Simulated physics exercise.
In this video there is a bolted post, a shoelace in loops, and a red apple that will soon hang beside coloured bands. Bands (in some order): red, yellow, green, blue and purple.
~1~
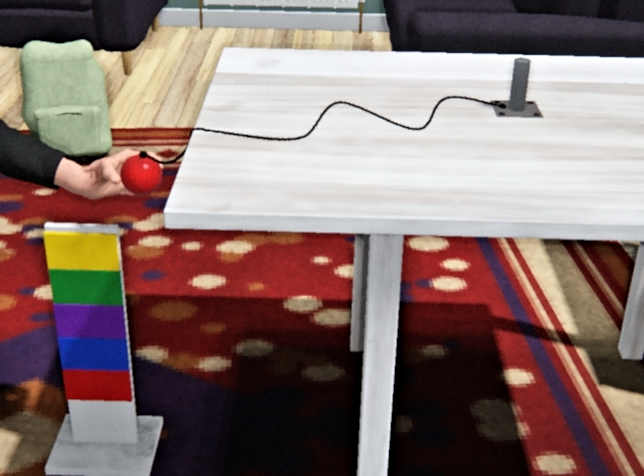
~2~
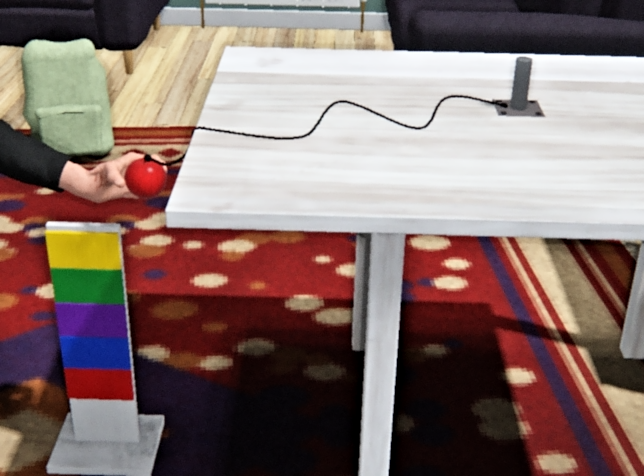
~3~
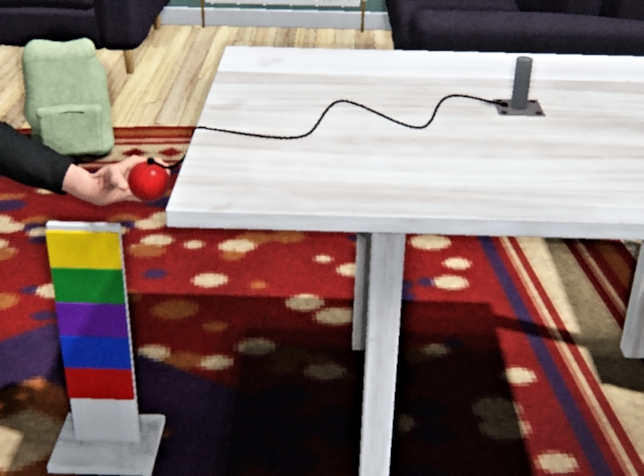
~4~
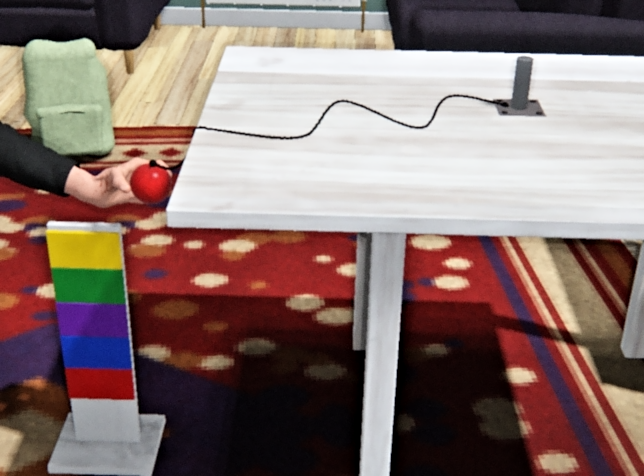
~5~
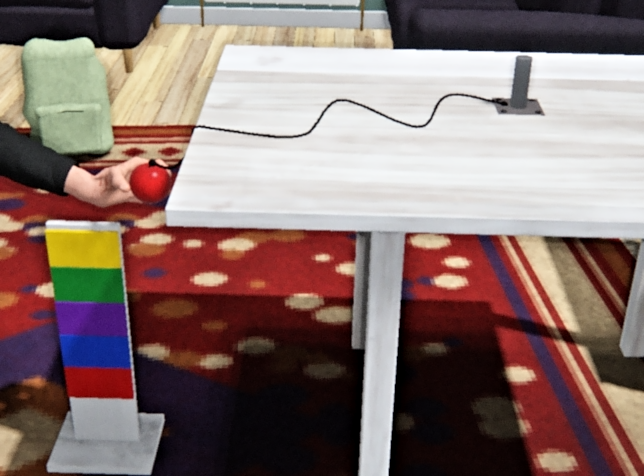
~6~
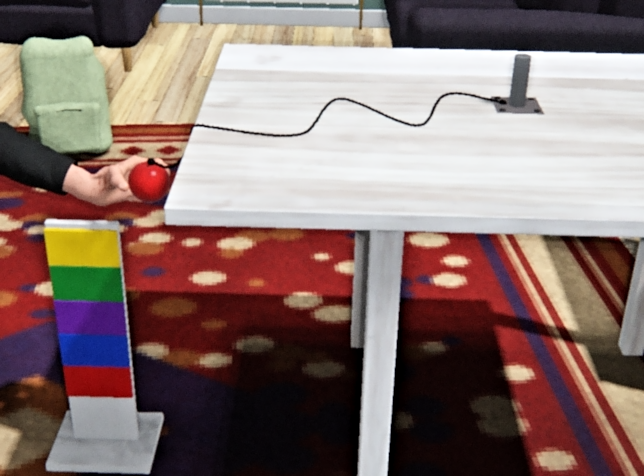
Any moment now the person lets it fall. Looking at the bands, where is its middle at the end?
Its middle is at the blue band.
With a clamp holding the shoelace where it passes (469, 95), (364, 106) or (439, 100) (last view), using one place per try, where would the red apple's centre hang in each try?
Estimated pixels in sequence: (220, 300), (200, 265) and (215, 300).
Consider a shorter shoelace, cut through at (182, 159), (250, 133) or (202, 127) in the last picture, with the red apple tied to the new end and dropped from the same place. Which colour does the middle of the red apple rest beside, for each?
First try: Purple; second try: Yellow; third try: Green.
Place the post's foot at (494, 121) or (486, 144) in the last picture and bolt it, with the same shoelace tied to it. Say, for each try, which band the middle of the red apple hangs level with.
It comes out red the first time and red the second time.
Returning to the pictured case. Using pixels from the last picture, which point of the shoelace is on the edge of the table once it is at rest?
(321, 114).
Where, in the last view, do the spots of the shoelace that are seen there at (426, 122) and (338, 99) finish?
I'd say about (360, 111) for one and about (241, 116) for the other.
Early on, apple near (238, 338); level with blue.
Midway, apple near (191, 340); level with blue.
Finally, apple near (212, 343); level with blue. Its centre hangs level with the blue band.
